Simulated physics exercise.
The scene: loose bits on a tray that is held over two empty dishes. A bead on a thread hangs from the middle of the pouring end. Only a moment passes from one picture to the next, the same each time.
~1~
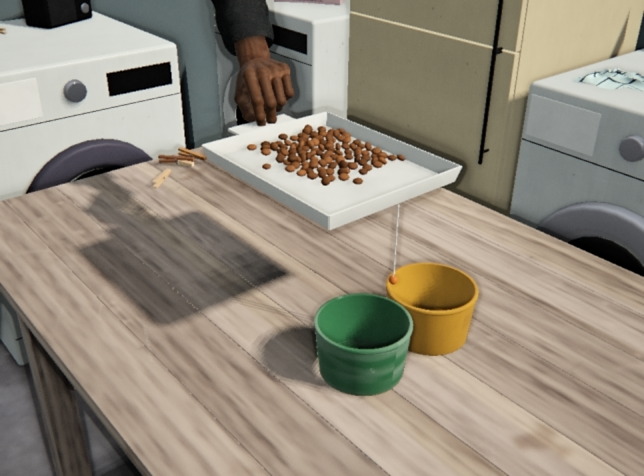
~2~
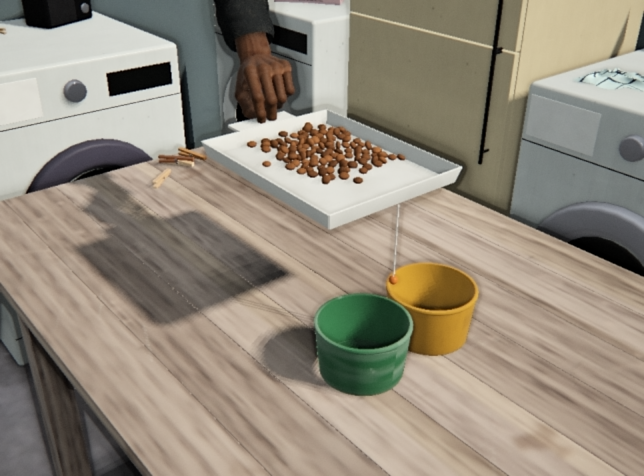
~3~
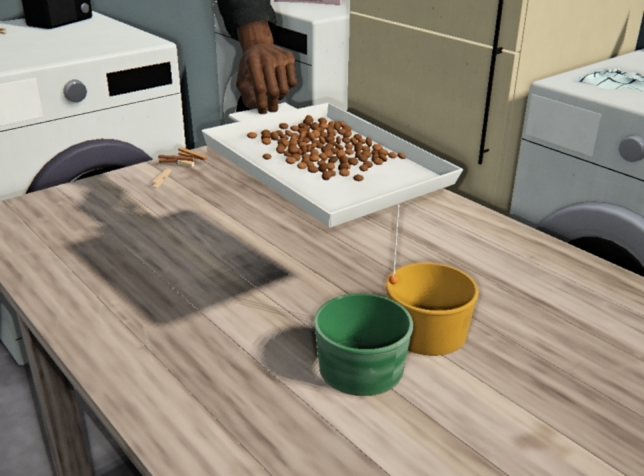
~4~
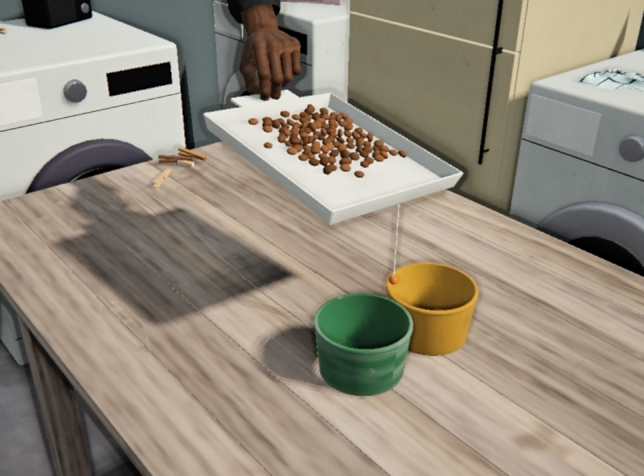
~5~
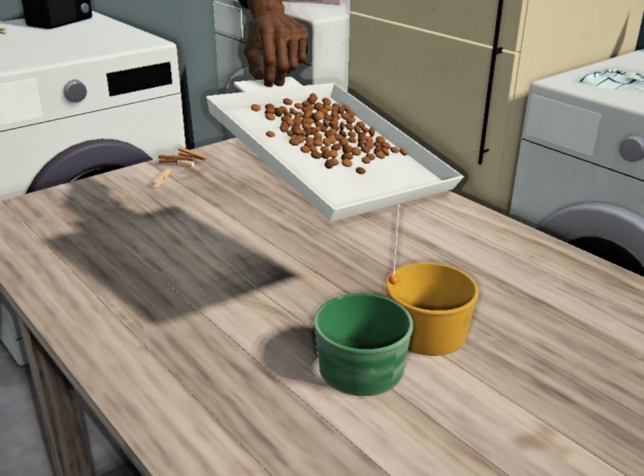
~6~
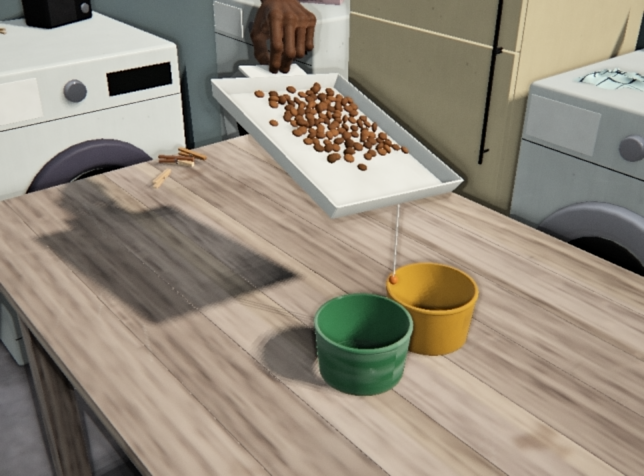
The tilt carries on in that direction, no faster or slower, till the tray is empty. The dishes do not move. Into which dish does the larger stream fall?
The right dish gets more.
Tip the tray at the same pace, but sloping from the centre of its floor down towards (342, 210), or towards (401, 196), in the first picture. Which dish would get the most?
In turn: The left one; right.
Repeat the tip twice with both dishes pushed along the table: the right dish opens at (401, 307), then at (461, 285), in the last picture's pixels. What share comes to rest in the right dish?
Near 10 % and 80 %.
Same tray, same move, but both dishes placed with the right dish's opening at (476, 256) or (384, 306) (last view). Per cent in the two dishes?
About 70 and 0 per cent.
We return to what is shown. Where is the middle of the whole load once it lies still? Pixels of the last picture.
Close to (446, 320).
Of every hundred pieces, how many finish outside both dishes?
Roughly 40 in a hundred.
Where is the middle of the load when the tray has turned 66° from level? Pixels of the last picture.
Close to (433, 184).
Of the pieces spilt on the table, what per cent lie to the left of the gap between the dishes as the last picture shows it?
Close to 0 per cent.
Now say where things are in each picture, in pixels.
In the first frame, corners of the pouring end at (330, 213) and (456, 166), level; middle of the load at (319, 153), bits of dog kibble; left dish at (395, 363); right dish at (463, 325); bead on its thread at (393, 280).
In the second frame, corners of the pouring end at (330, 212) and (456, 167), level; middle of the load at (319, 151).
In the third frame, corners of the pouring end at (331, 211) and (457, 169), tipped barely, lowest at the right corner; middle of the load at (319, 146).
In the fourth frame, corners of the pouring end at (333, 208) and (457, 172), tipped a little, lowest at the right corner; middle of the load at (321, 137).
In the fifth frame, corners of the pouring end at (335, 206) and (458, 175), tipped a little, lowest at the right corner; middle of the load at (323, 129).
In the sixth frame, corners of the pouring end at (338, 204) and (458, 178), tipped clearly, lowest at the right corner; middle of the load at (326, 121); left dish at (395, 363); right dish at (463, 325).
Soon after the last picture, tray tipped steeply; most on the tray; a stray few in the right dish; a small part in the air.
A little later, tray tipped past a quarter turn; a small part on the tray; about half in the right dish; about a third outside both; a small part in the air.
Later still, tray tipped past a quarter turn; about two thirds in the right dish; about a third outside both.
At rest, tray tipped past a quarter turn; none in the left dish; about two thirds in the right dish; about a third outside both.
